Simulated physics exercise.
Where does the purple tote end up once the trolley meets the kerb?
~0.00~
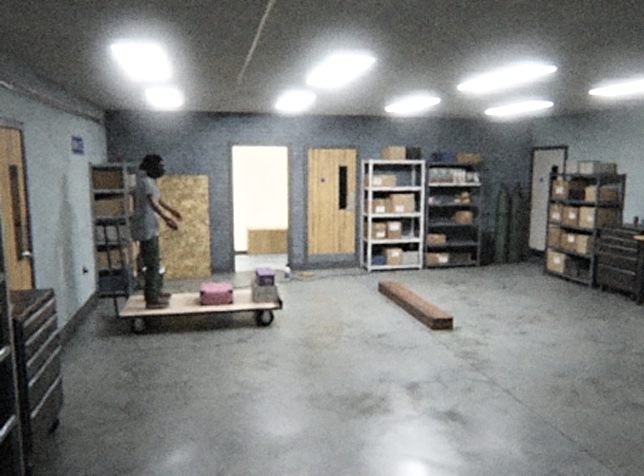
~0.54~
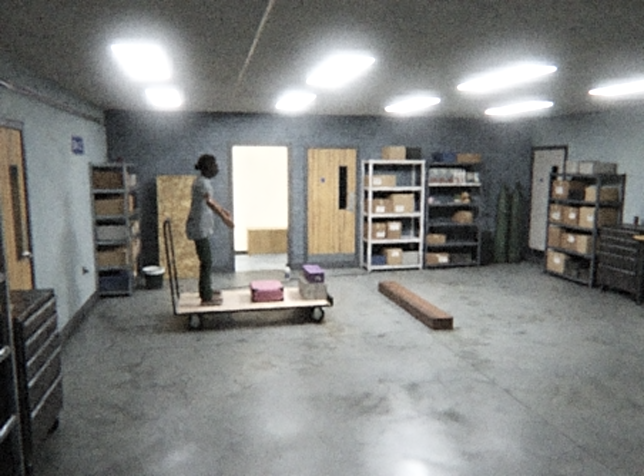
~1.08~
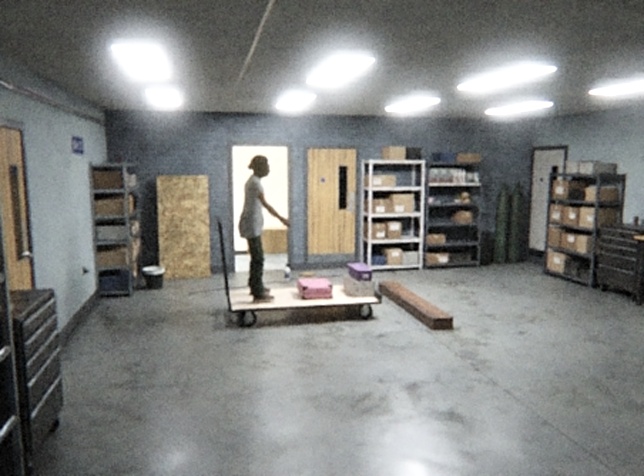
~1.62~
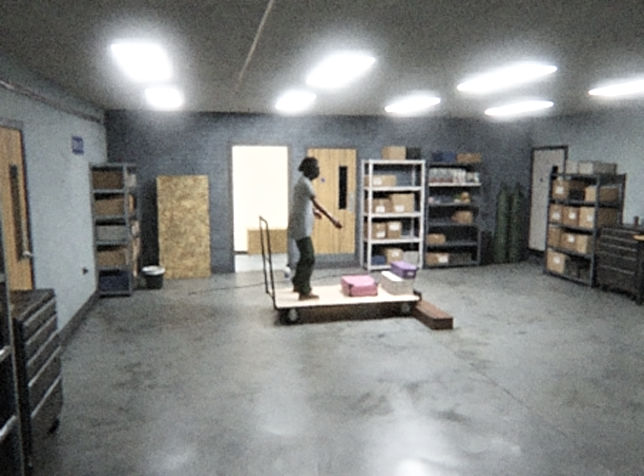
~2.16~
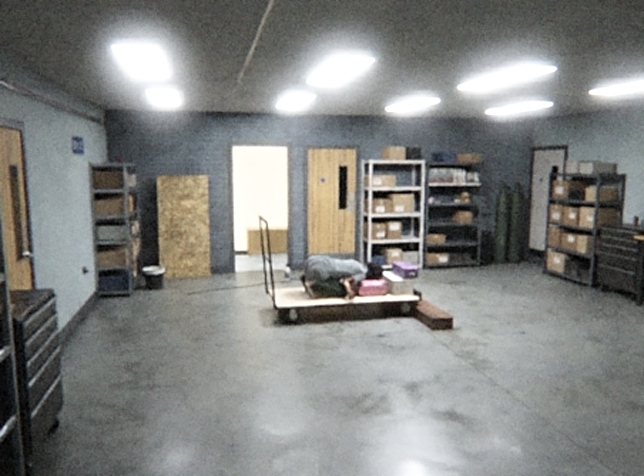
The purple tote stays aboard the trolley, resting near the front end of the deck.
A flatbed trolley carrying a standing person, a pink suitcase, a purple tote and a pale parcel rolled right across a storeroom until it stopped against a low brown kerb, and the person pitched forward, ending folded face down behind the luggage.
